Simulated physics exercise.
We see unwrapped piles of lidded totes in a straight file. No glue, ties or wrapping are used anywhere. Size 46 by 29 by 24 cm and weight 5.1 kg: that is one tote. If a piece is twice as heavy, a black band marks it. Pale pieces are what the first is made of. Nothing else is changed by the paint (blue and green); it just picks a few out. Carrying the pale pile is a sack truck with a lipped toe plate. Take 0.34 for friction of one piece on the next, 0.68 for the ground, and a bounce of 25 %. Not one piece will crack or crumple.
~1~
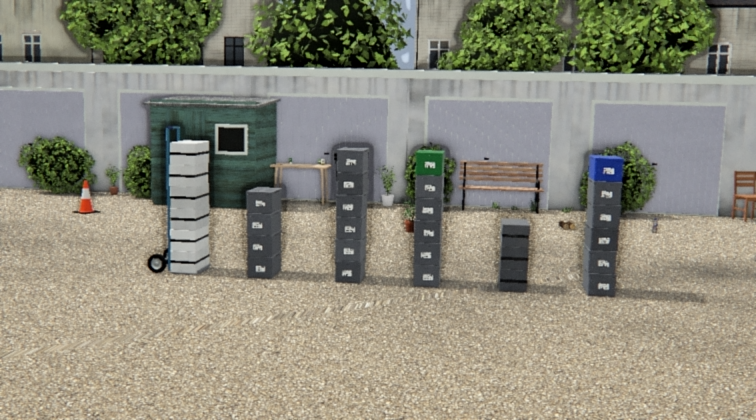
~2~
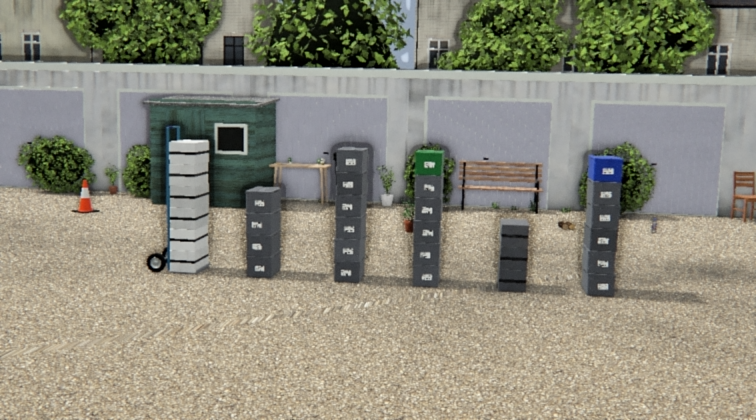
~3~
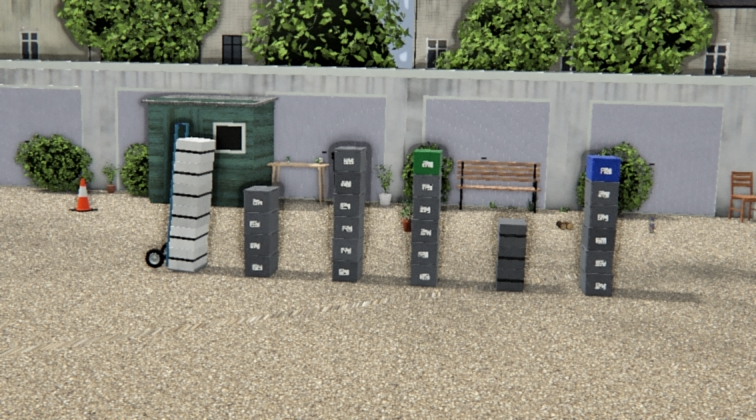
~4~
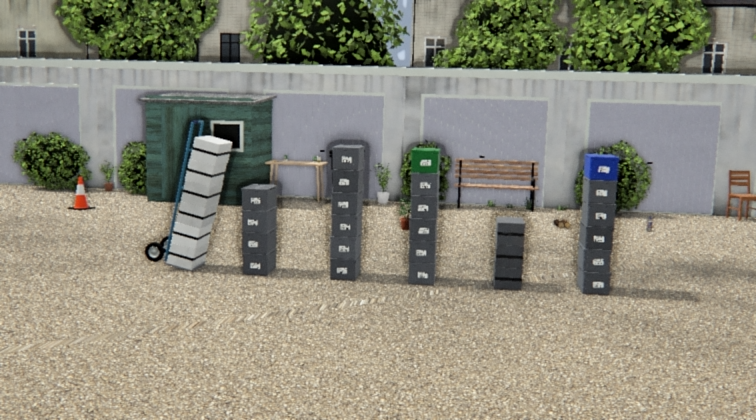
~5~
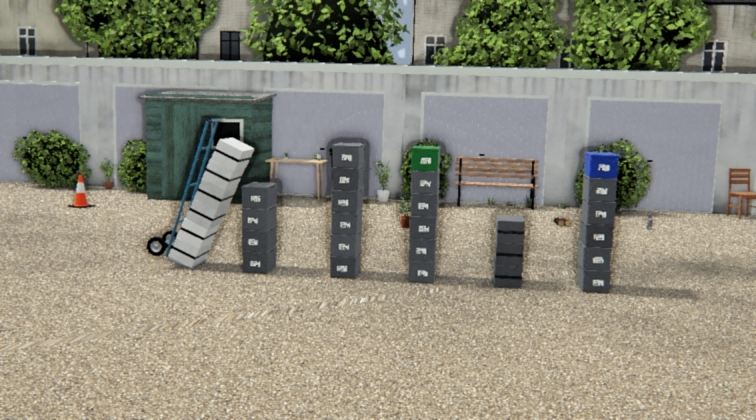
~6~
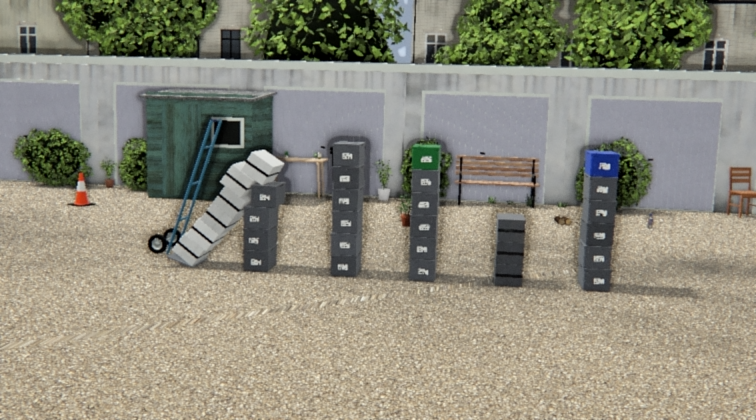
White stack of totes on a blue sack truck tilting right, then sliding apart and leaning over the nearest grey stack.
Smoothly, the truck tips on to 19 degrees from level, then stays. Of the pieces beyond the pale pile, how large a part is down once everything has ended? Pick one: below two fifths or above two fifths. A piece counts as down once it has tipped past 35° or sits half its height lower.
Above two fifths.
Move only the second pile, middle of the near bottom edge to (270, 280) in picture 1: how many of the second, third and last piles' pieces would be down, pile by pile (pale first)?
Second 3; third 5; last 0.
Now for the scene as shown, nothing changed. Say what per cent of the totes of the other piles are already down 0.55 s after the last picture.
By then 15 per cent.
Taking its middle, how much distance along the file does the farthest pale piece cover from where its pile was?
Around 160 centimetres.
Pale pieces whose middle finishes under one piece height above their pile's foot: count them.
Count: 2.
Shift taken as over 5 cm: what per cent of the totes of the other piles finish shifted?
70 percent.
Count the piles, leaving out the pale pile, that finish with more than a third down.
The total is 3.
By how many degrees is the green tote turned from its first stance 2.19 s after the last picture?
Tilt from start: Approx. 170 degrees.
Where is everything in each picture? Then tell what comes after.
In the first frame (places mark the middle of the side facing us), truck frame (168, 157) 0° forward; green tote (429, 164); blue tote (609, 170); the rest undisturbed.
Truck frame (168, 157) 0° forward; green tote (428, 164), in the second frame.
Truck frame (175, 154) 5° forward, top of the pale pile leaning 4°; green tote (426, 163); the rest undisturbed, in the third frame.
Truck frame (187, 151) 12° forward, top of the pale pile leaning 13°; green tote (424, 162); the rest undisturbed, in the fourth frame.
Truck frame (199, 149) 18° forward, top of the pale pile leaning 24°; green tote (425, 160); the rest undisturbed, in the fifth frame.
Truck frame (203, 148) 19° forward, top of the pale pile leaning 32°; green tote (425, 159); blue tote (605, 166); one has shifted, in the sixth frame.
Then, 0.19 s after the last picture, 6 of the pale pile down; none of the 25 other totes down, 4 disturbed.
Then, 0.55 s after the last picture, 6 of the pale pile down; 4 of the 25 other totes down.
Then, 1.23 s after the last picture, 6 of the pale pile down; 9 of the 25 other totes down; green tote leaning 4°.
Then, 2.19 s after the last picture, 6 of the pale pile down; 14 of the 25 other totes down; green tote upside down.
At rest, 6 of the pale pile down; 14 of the 25 other totes down; green tote 1.23 m lower; blue tote unmoved. That is 56 per cent. As the last picture would show them, middles, green tote near (543, 272), blue tote near (602, 164).
